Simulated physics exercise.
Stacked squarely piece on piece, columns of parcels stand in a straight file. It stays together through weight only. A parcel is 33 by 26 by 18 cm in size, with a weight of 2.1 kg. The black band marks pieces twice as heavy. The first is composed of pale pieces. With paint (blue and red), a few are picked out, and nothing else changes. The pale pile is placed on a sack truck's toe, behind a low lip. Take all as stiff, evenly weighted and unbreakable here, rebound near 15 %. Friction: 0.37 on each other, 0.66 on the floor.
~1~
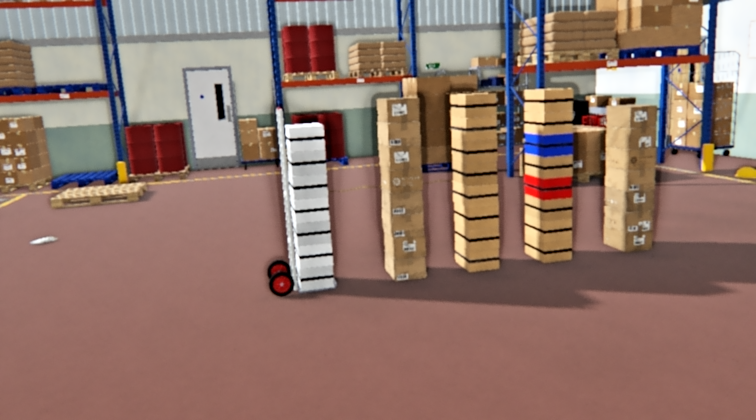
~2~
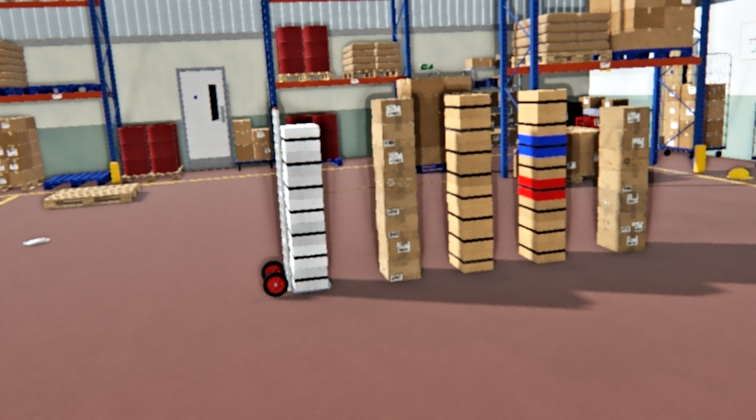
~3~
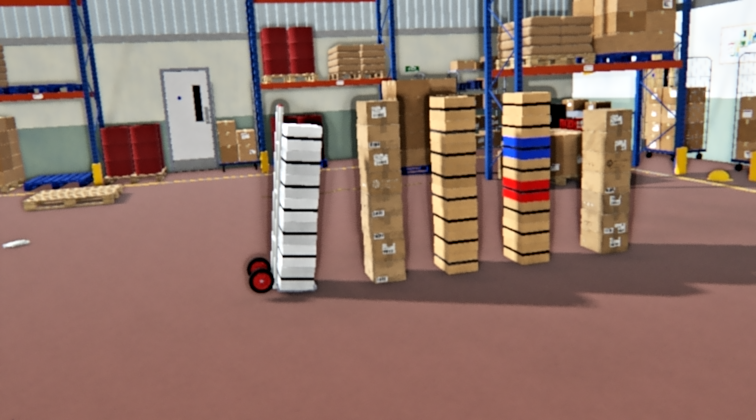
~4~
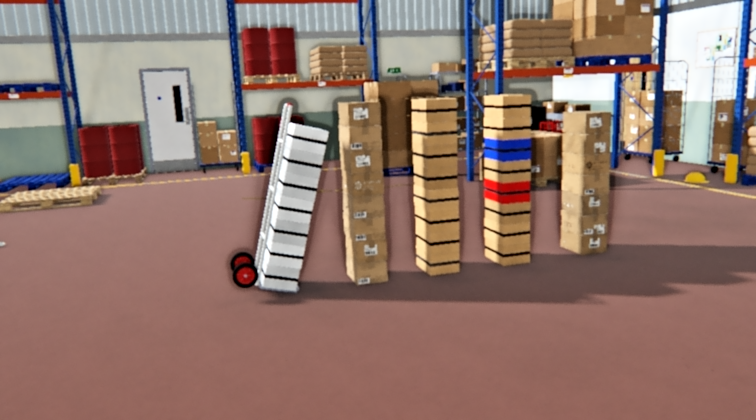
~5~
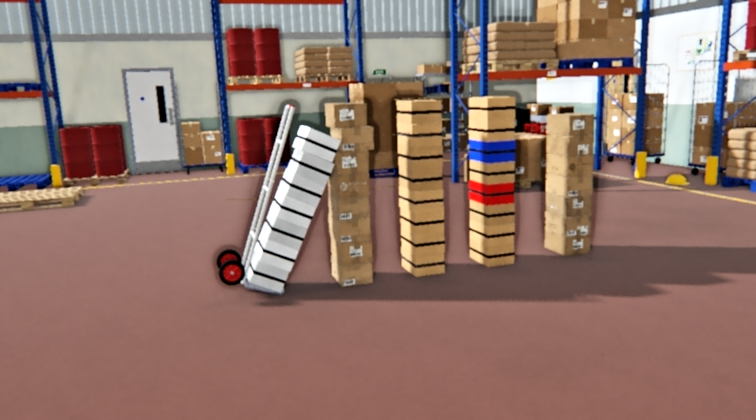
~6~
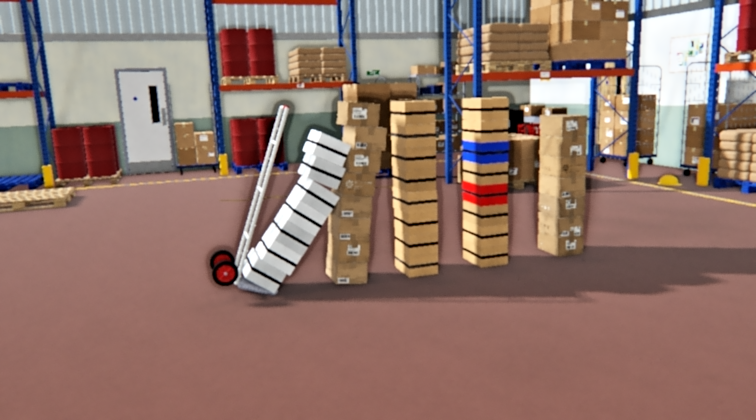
A hand truck tilts right, and its stack of white boxes leans against brown boxes.
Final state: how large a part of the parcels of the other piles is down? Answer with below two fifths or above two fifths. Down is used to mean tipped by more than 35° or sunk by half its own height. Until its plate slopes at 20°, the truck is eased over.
Above two fifths.
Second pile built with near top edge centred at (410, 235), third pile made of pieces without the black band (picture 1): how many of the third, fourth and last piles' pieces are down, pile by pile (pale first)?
You'd get third 5, fourth 0 and last 0.
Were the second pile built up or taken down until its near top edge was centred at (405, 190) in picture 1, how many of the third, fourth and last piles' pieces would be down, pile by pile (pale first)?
The tally would be third 8, then fourth 8, then last 7.
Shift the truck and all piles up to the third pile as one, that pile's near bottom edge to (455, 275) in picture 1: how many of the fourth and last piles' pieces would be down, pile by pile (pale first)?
It would come to fourth 8, last 7.
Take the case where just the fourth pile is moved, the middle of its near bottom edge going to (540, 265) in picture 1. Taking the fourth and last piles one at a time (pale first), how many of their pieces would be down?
Fourth: 7; last: 6.
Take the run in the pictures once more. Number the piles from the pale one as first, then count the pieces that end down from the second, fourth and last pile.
By pile: Second 7, fourth 8, last 7.
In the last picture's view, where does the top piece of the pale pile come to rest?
(407, 221).
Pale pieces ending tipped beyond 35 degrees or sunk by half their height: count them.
Exactly 7 of the pale pieces.
Then, 0.72 s on from the sixth picture, 7 of the pale pile down; 7 of the 31 other parcels down; blue parcel displaced 19 mm.
Then, 1.48 s on from the sixth picture, 7 of the pale pile down; 25 of the 31 other parcels down; red parcel tipped 53°, 27 cm lower; blue parcel 18 cm lower.
Finally, 7 of the pale pile down; 30 of the 31 other parcels down; blue parcel on its side; red parcel tipped 40°, 30 cm lower. That is 97 per cent. Seen by the last camera, middles, blue parcel near (663, 212), red parcel near (555, 218).
